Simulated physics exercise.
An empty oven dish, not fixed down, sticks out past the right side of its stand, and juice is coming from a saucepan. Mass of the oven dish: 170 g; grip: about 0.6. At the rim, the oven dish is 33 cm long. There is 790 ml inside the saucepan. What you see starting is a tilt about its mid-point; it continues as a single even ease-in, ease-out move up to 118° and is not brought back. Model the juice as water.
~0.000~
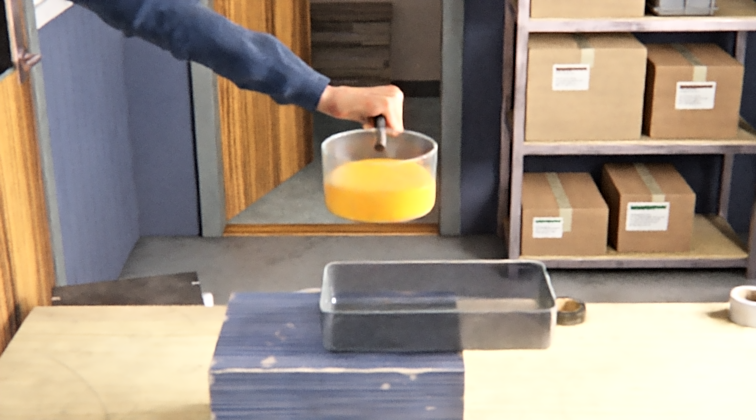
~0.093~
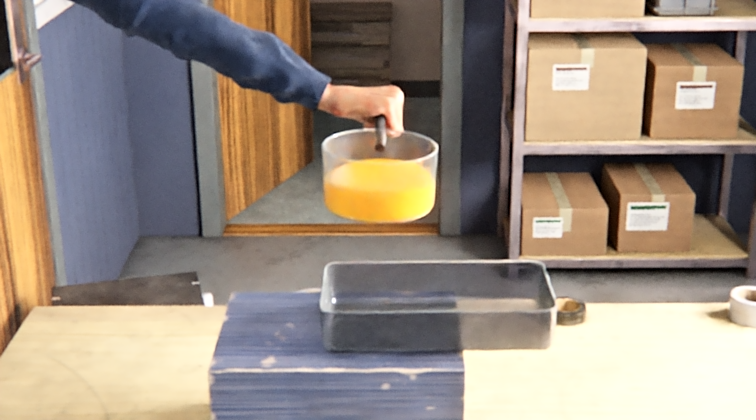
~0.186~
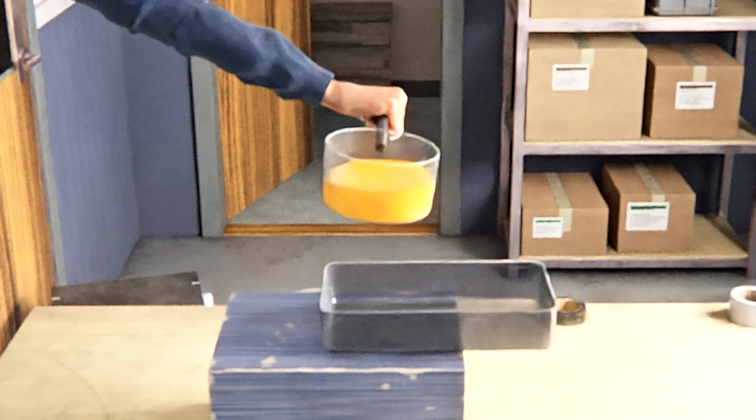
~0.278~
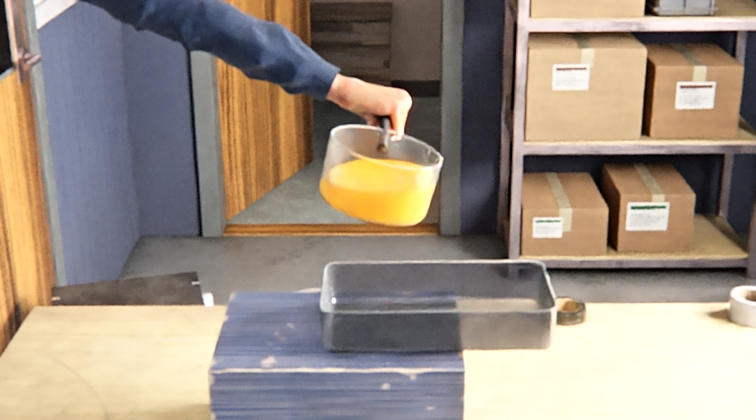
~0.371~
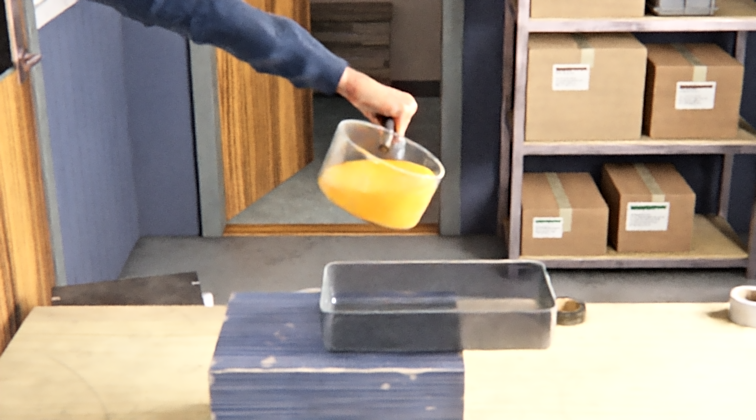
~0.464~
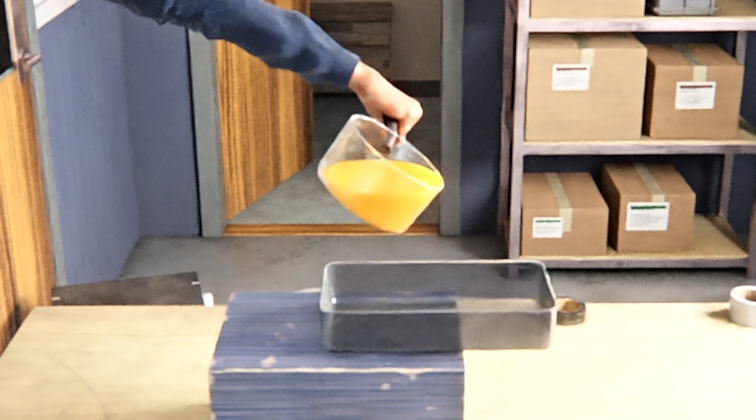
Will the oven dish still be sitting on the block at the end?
No, it falls off.
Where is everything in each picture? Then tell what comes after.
In the first picture, tilt 0°; pouring edge (436, 147); surface from (326, 175) to (433, 174); the oven dish's rim runs from (323, 288) to (549, 285); the block's edge is at (463, 370).
In the second picture, tilt 2°; pouring edge (436, 148); surface from (326, 175) to (433, 175).
In the third picture, tilt 7°; pouring edge (438, 153); surface from (325, 174) to (433, 175).
In the fourth picture, tilt 14°; pouring edge (441, 161); surface from (324, 174) to (434, 176).
In the fifth picture, tilt 25°; pouring edge (442, 172); surface from (321, 172) to (436, 177).
In the sixth picture, tilt 37°; pouring edge (441, 184); surface from (323, 169) to (441, 178).
By 0.84 s the tilt is 92° and 37 per cent is still to pour; the oven dish leans 8° with 31 per cent in it.
By 1.12 s the tilt is 116° and 4 per cent is still to pour; the oven dish leans 76° with 36 per cent in it.
By 1.41 s the tilt is 118° and 0 per cent is still to pour; the oven dish leans 109° with 0 per cent in it.
By 1.73 s the tilt is 118° and 0 per cent is still to pour; the oven dish leans 180° with 0 per cent in it.
At rest the oven dish leans 180° with 0 per cent in it.
